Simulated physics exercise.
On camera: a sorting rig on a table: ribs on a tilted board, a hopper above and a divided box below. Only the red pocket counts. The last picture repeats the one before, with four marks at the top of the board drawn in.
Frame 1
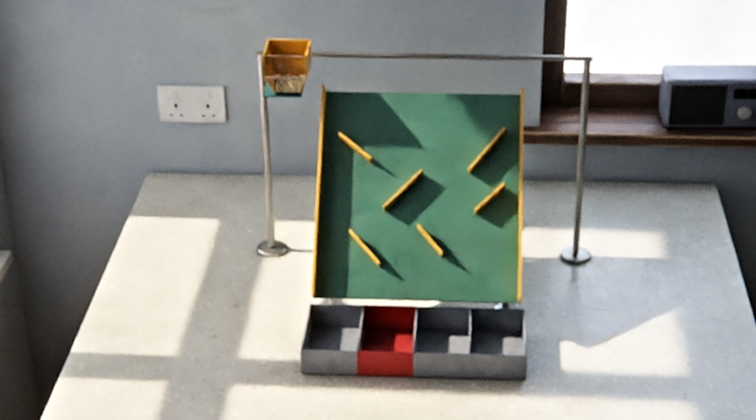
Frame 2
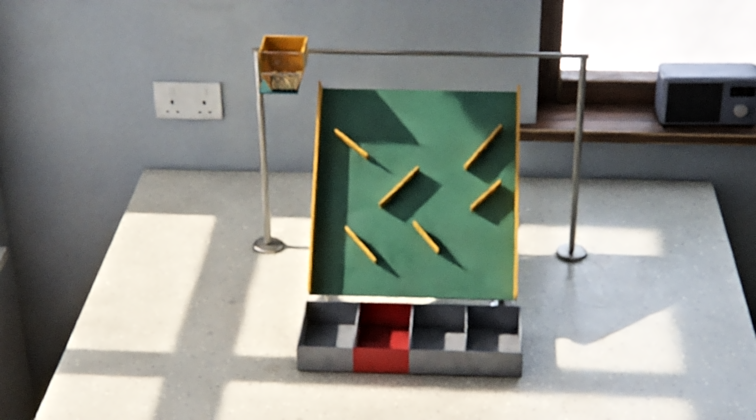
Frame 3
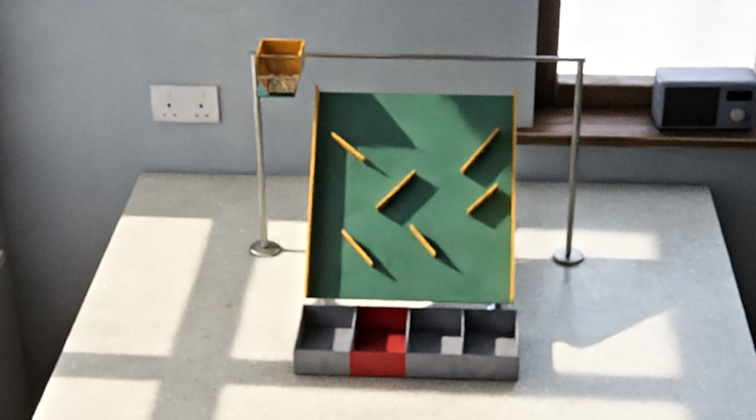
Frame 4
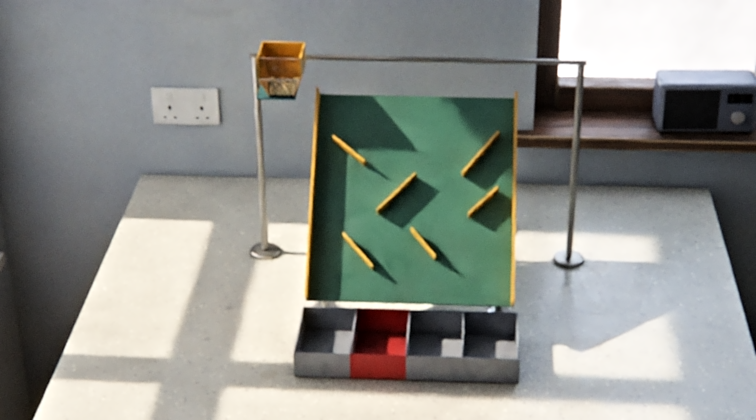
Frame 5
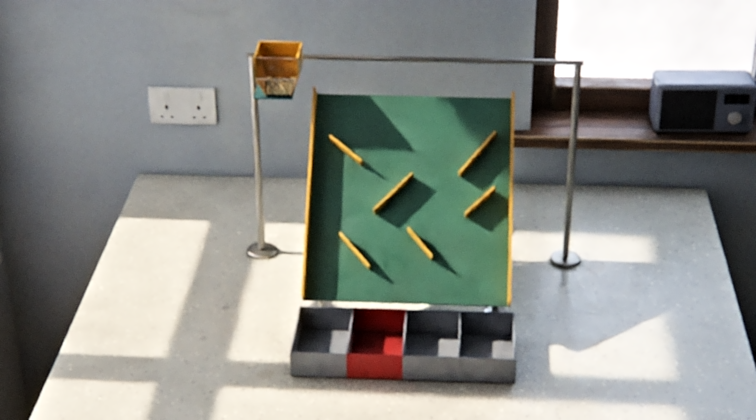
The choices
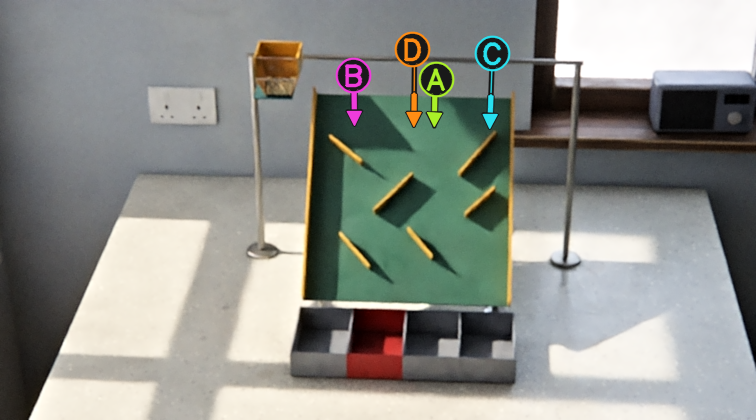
View wavering slightly over a yellow hopper on a rail, a tilted green ribbed board and a divided box, all staying still.
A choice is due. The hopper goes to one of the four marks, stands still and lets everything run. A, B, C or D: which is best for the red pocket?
B works best here.
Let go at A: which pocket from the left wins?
The fourth.
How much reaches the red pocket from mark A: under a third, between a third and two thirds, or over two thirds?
Under a third.
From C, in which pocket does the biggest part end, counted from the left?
The fourth from the left.
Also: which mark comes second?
Mark D.
On the marked copy, mark A meets the board at (434, 121); mark B meets the board at (354, 120); mark C meets the board at (489, 123); mark D meets the board at (413, 121).
Choosing A, a small part in the red pocket, nearly all in other pockets.
Choosing B, about two thirds in the red pocket, about a third in other pockets.
Choosing C, a stray few in the red pocket, nearly all in other pockets, a small part outside the box.
Choosing D, about a third in the red pocket, about two thirds in other pockets, a stray few outside the box.
